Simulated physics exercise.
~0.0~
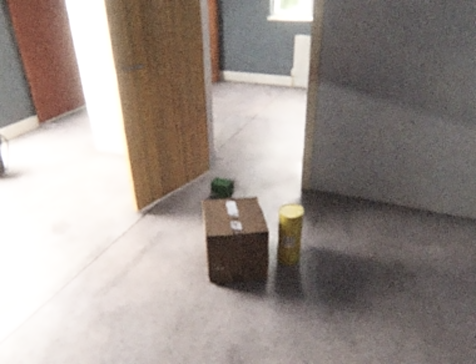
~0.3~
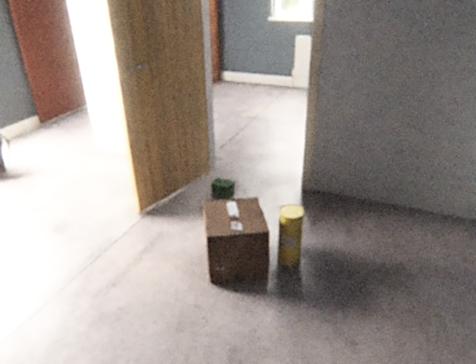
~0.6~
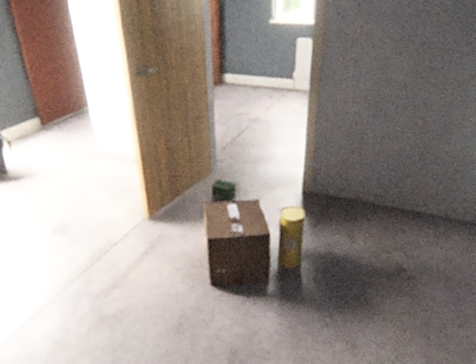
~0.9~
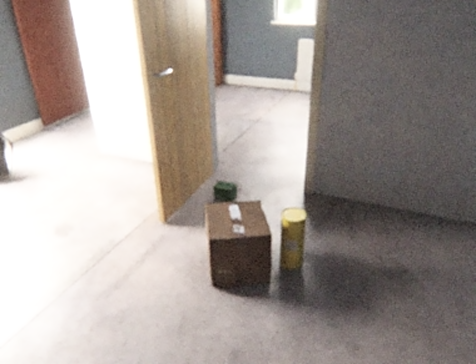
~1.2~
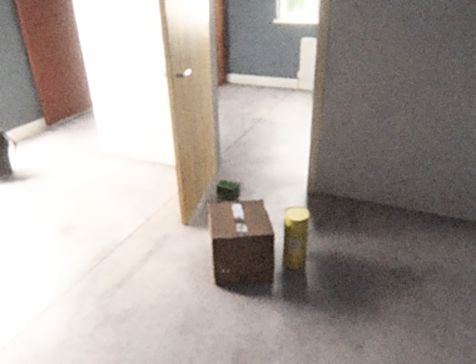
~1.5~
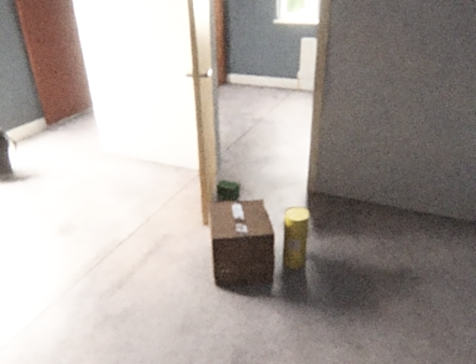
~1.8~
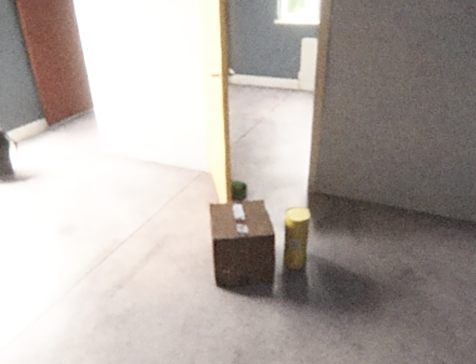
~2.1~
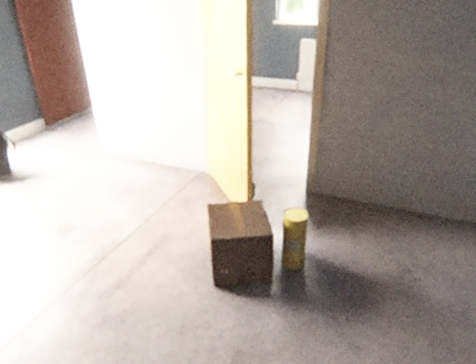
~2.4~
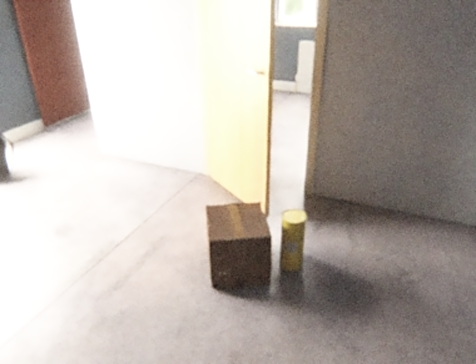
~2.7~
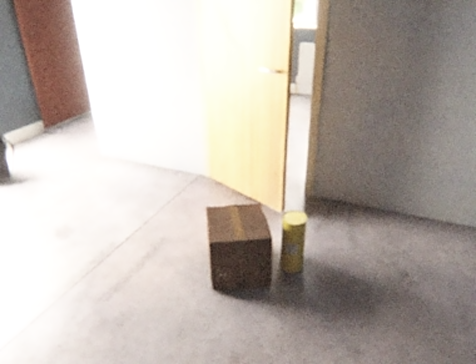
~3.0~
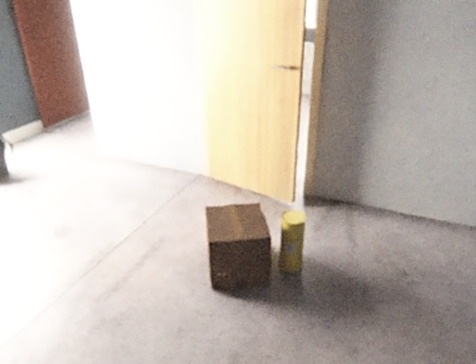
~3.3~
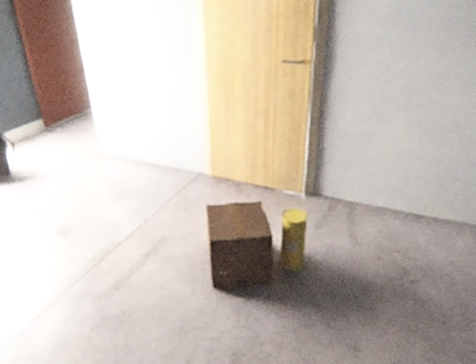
Wooden door swinging shut behind a brown box and yellow canister, sweeping a small green box out of view before closing fully.
